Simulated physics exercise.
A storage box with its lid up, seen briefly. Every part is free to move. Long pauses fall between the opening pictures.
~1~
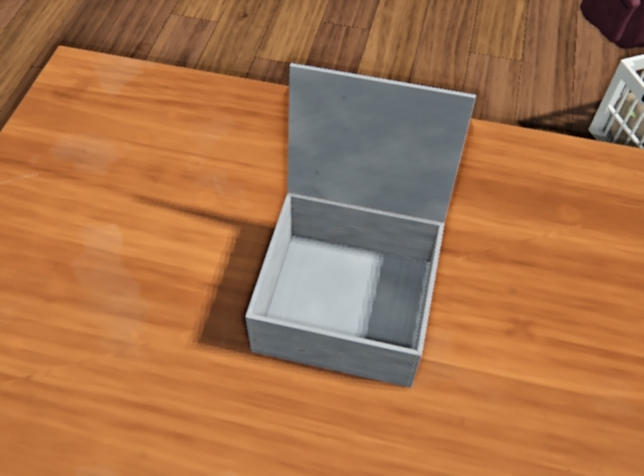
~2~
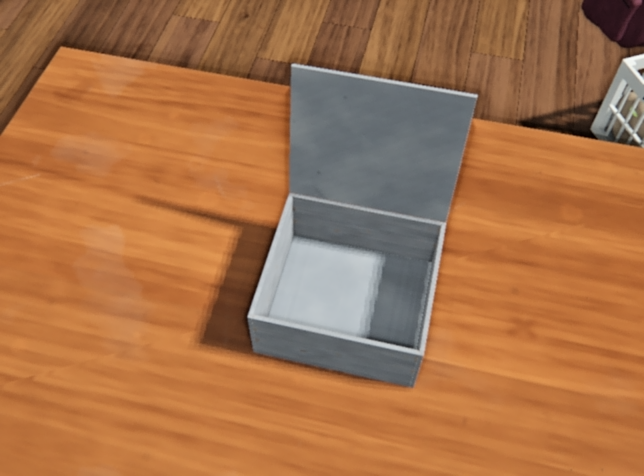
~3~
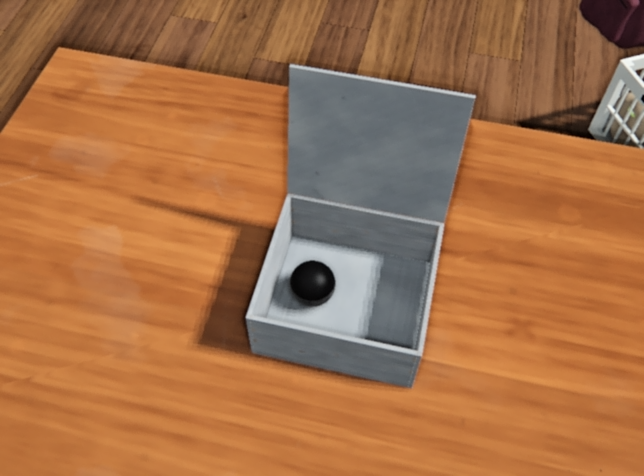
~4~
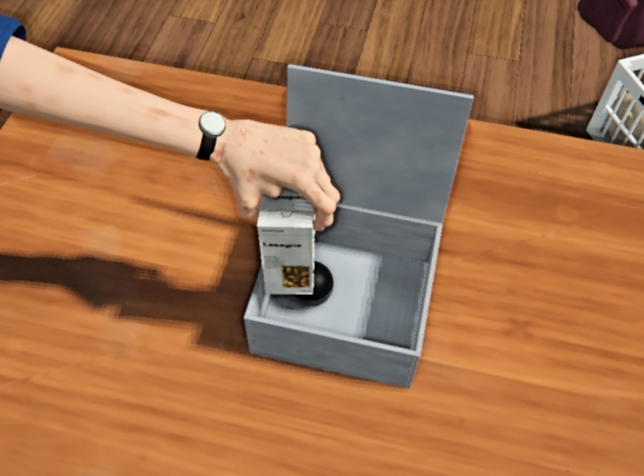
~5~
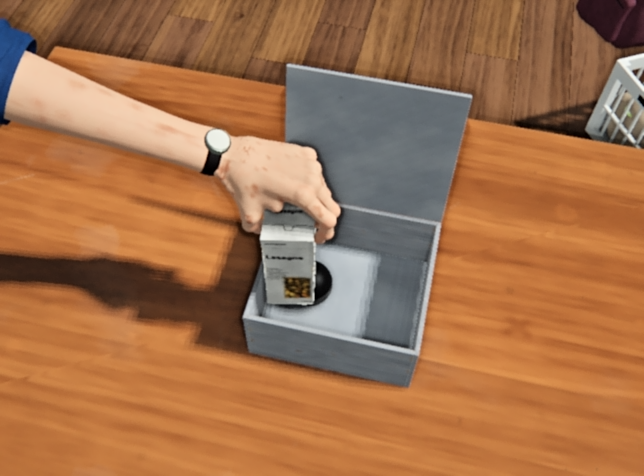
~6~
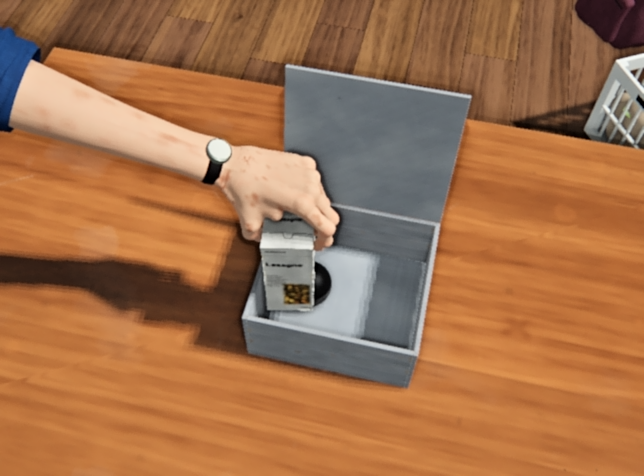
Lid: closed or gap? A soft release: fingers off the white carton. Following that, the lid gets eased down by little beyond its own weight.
Gap.
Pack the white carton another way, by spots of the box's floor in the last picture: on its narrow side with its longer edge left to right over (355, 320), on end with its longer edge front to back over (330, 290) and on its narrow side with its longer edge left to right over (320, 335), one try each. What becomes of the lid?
With the first placement it settles down; with the second it settles down; with the third it settles down.
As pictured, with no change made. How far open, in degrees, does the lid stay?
About 20° above the rim.
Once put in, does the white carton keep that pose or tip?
In the end, it winds up askew.
Then, 0.30 s on from there, white carton turned 62° from how it was put near (292, 281); black ball shifted about its own width.
Then, 1.00 s on from there, lid starting down; white carton turned 39° from how it was put near (303, 290); black ball shifted about its own width.
Then, 1.50 s on from there, lid 66° above the rim; white carton turned 39° from how it was put near (303, 290); black ball shifted well along.
Then, 2.00 s on from there, lid 32° above the rim; white carton turned 39° from how it was put near (303, 290); black ball shifted well along.
In the end, lid 22° above the rim; toppled in the box, white carton; moved from the start, black ball. At the end, from the last picture's camera, white carton near (303, 290).
